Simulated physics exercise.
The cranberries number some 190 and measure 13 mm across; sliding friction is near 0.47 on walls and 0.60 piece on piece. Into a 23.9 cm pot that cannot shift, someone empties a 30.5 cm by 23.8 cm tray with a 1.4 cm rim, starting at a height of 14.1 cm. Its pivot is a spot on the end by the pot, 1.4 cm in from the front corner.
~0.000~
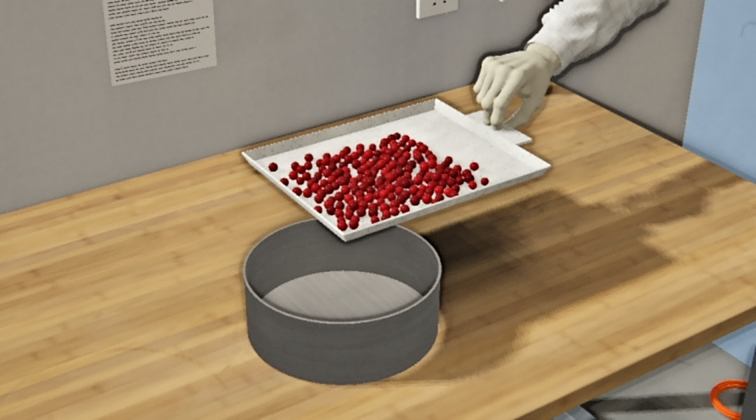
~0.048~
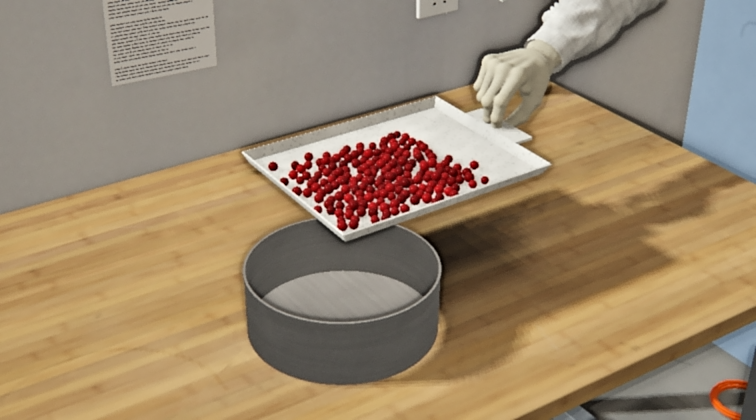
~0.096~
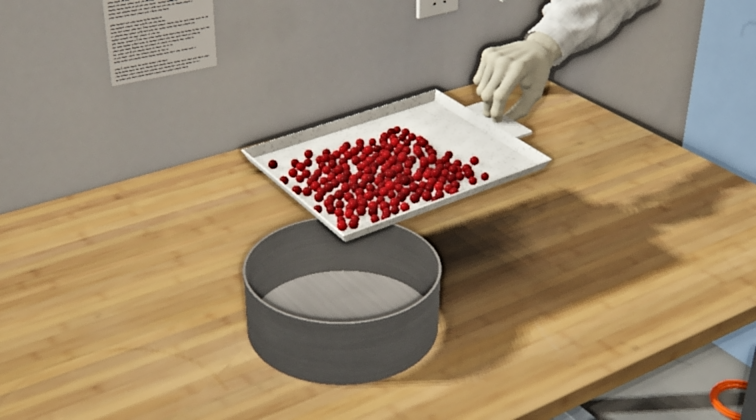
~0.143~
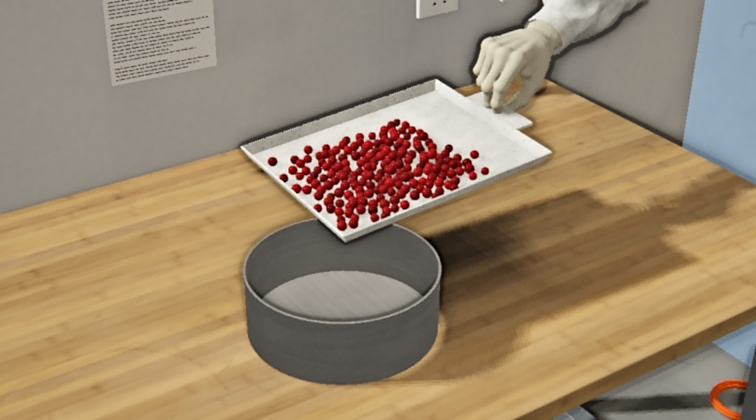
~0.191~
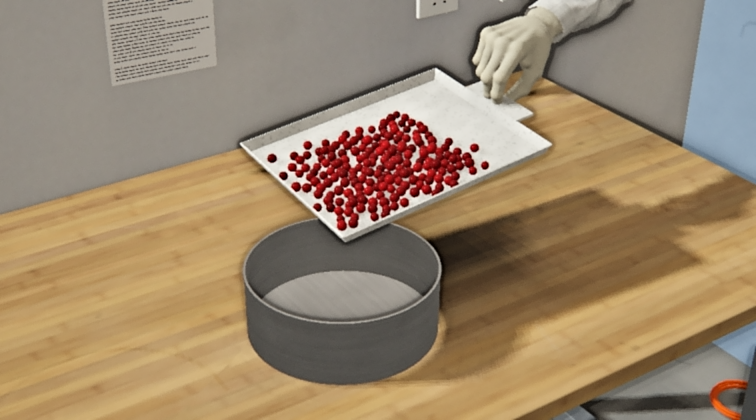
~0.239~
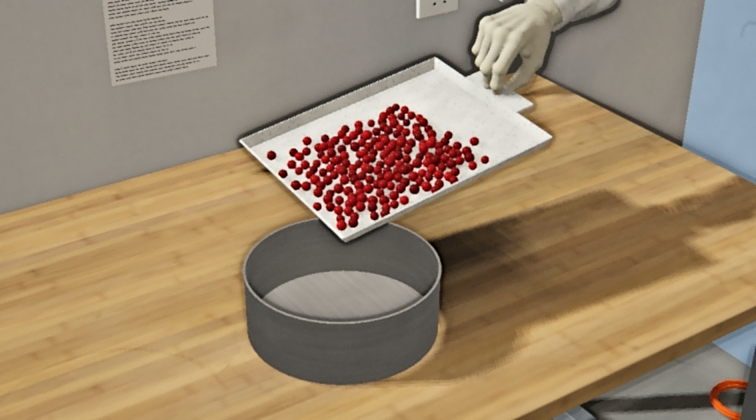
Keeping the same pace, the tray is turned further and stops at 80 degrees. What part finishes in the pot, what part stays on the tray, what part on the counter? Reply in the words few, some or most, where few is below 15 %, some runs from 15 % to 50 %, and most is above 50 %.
Shares - pot: Most; tray: Few; counter: Few.
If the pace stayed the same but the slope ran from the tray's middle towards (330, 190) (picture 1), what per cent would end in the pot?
Near 65 percent, give or take.
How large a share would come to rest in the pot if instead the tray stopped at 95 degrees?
That would be around 95 percent.
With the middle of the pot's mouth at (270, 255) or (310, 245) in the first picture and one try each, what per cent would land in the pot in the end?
Close to 60 in a hundred, then close to 55 in a hundred.
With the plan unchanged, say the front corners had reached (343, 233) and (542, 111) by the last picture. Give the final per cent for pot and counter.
You'd end with pot at 90 and counter at 10.
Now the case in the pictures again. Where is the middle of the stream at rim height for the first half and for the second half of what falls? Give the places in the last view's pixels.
First half close to (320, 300), second half close to (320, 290).
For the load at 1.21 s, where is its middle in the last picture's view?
My estimate is roughly (338, 169).
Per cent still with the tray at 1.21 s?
Roughly 95 percent of the load, I'd say.
After 0.82 s, tilt 43 degrees; the tray holds 100 %, the pot 0 %.
Then, at 1.21 s, tilt 65 degrees; the tray holds 95 %, the pot 5 %.
After 1.69 s, tilt 80 degrees; the tray holds 5 %, the pot 90 %.
At rest (2.3 s), pot 95 %, tray 0 %, counter 5 %.
